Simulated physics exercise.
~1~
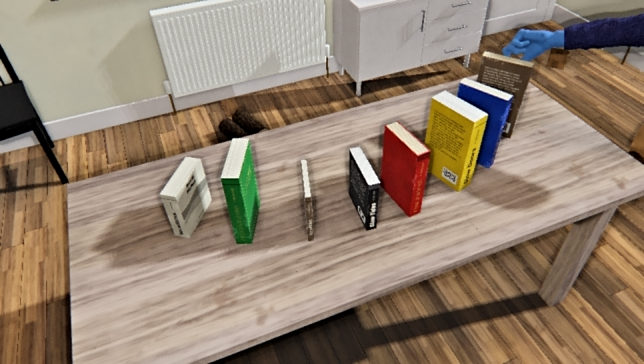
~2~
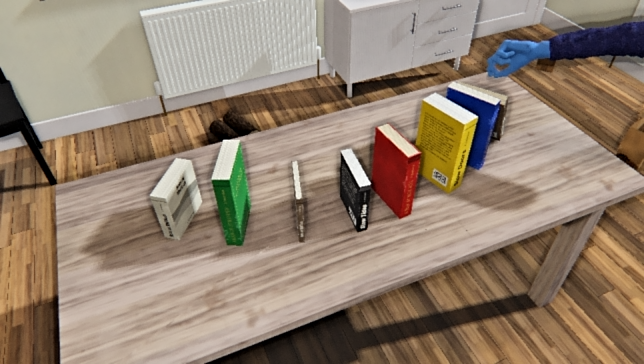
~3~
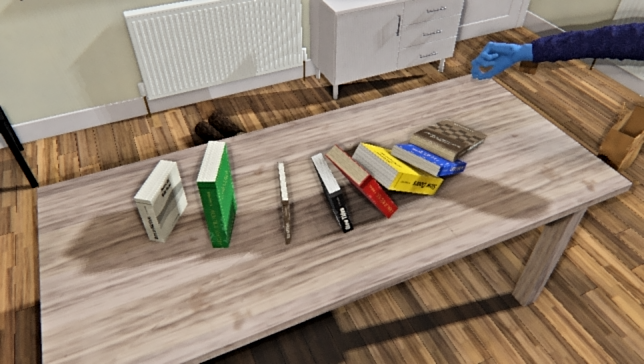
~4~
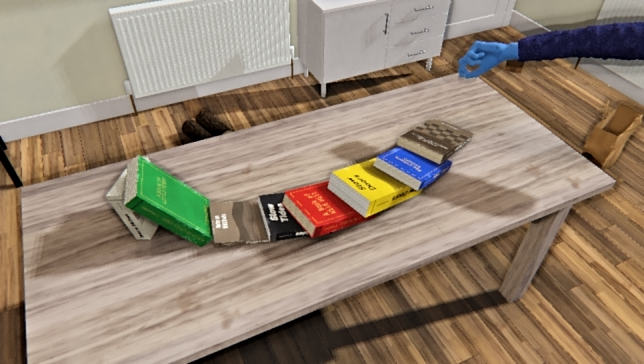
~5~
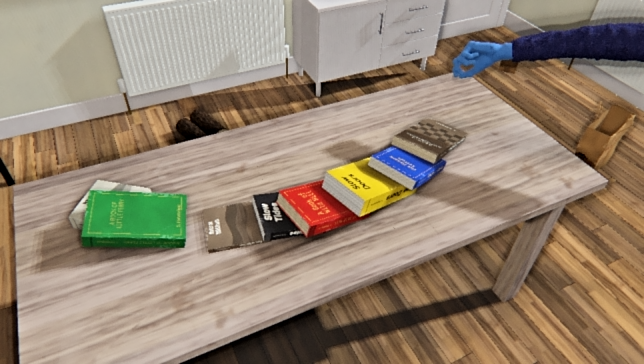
A curved row of eight standing books topples one after another until all lie fallen.
